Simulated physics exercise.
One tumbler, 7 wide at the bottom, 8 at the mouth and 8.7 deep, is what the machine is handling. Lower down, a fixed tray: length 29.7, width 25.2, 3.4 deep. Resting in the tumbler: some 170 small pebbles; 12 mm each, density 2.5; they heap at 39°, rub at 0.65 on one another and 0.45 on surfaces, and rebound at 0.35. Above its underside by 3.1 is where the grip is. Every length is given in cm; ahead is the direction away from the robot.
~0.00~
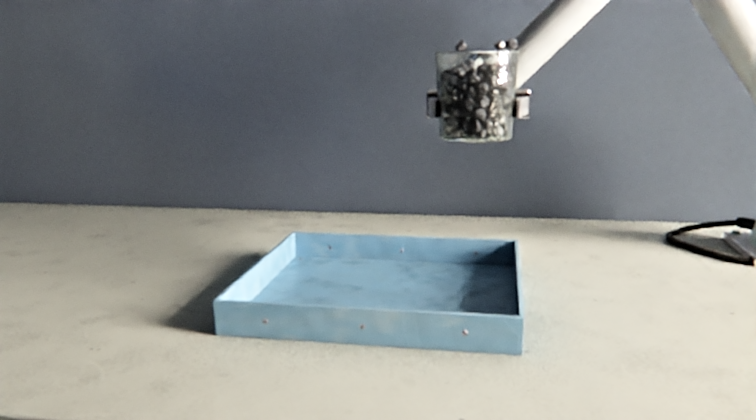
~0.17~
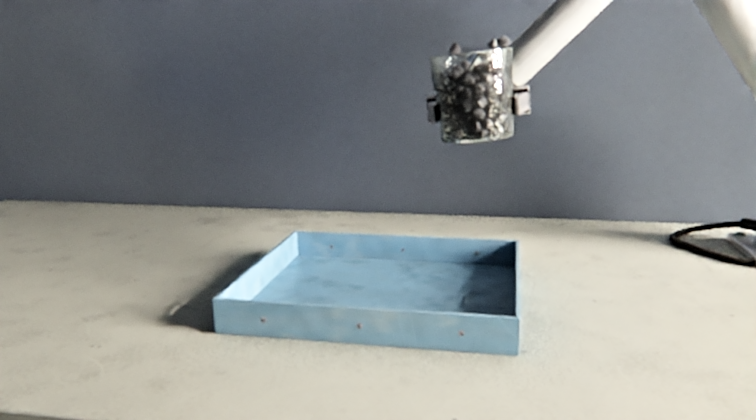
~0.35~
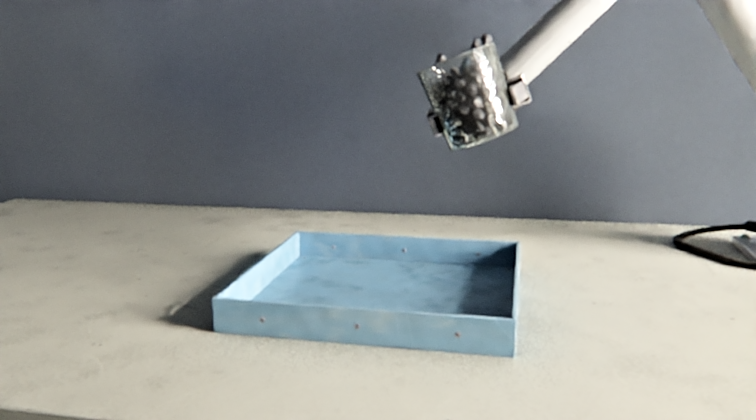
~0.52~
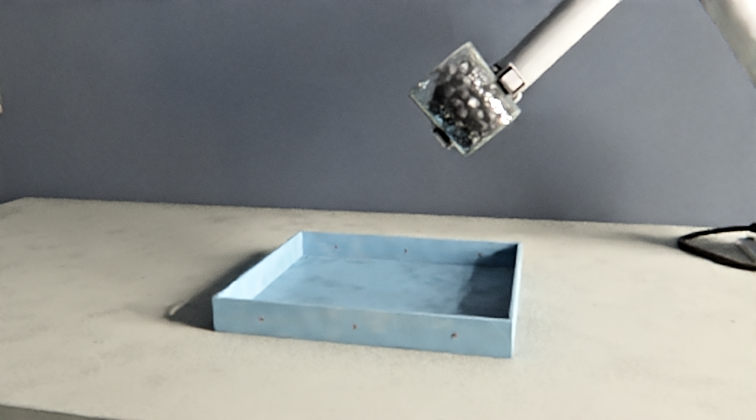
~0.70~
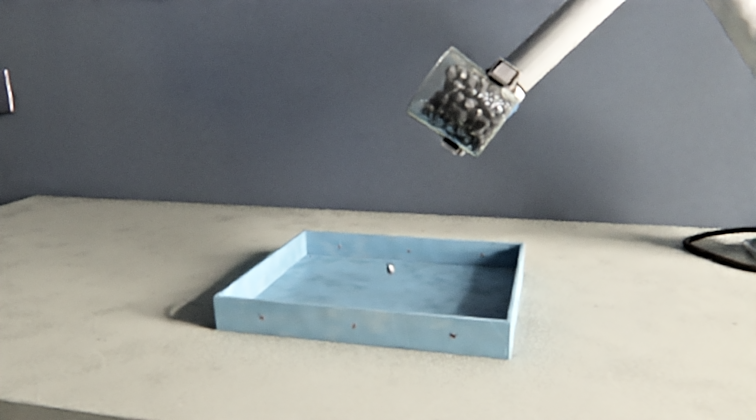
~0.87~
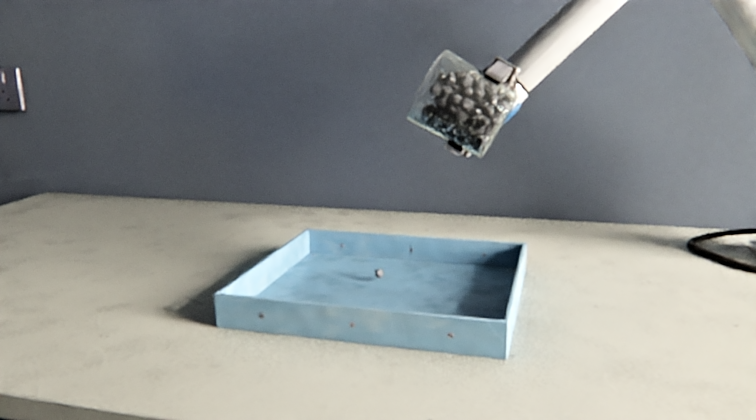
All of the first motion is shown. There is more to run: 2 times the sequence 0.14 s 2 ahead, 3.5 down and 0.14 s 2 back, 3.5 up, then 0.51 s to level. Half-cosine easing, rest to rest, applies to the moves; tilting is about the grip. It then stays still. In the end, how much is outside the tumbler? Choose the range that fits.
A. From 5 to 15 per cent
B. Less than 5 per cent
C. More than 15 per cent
Less than 5 per cent.
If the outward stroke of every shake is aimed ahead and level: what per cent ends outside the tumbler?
About 10 per cent.
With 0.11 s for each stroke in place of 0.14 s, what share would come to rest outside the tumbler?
Then about 5 per cent.
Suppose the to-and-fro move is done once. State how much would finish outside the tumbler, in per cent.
Roughly 0 in a hundred.
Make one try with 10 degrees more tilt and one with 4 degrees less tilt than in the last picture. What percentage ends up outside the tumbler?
About 5 and 0 %.
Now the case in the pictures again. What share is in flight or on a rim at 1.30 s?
Roughly 0 percent.
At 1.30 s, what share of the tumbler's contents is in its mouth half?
Estimate: Around 45 %.
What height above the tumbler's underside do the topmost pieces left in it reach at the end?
Around 8.0 cm above the underside.
By 1.30 s, tilted 61° forward, highest piece 22 above the table; 170 in the tumbler, 1 in the tray.
By 1.73 s, tilted 23° forward, highest piece 26 above the table; 170 in the tumbler, 1 in the tray.
By 2.14 s, level, highest piece 27 above the table; 170 in the tumbler, 1 in the tray.
By 3.19 s, level, highest piece 27 above the table; 170 in the tumbler, 1 in the tray.
Final count, 170 in the tumbler, 1 in the tray. That is 1 % outside the tumbler.
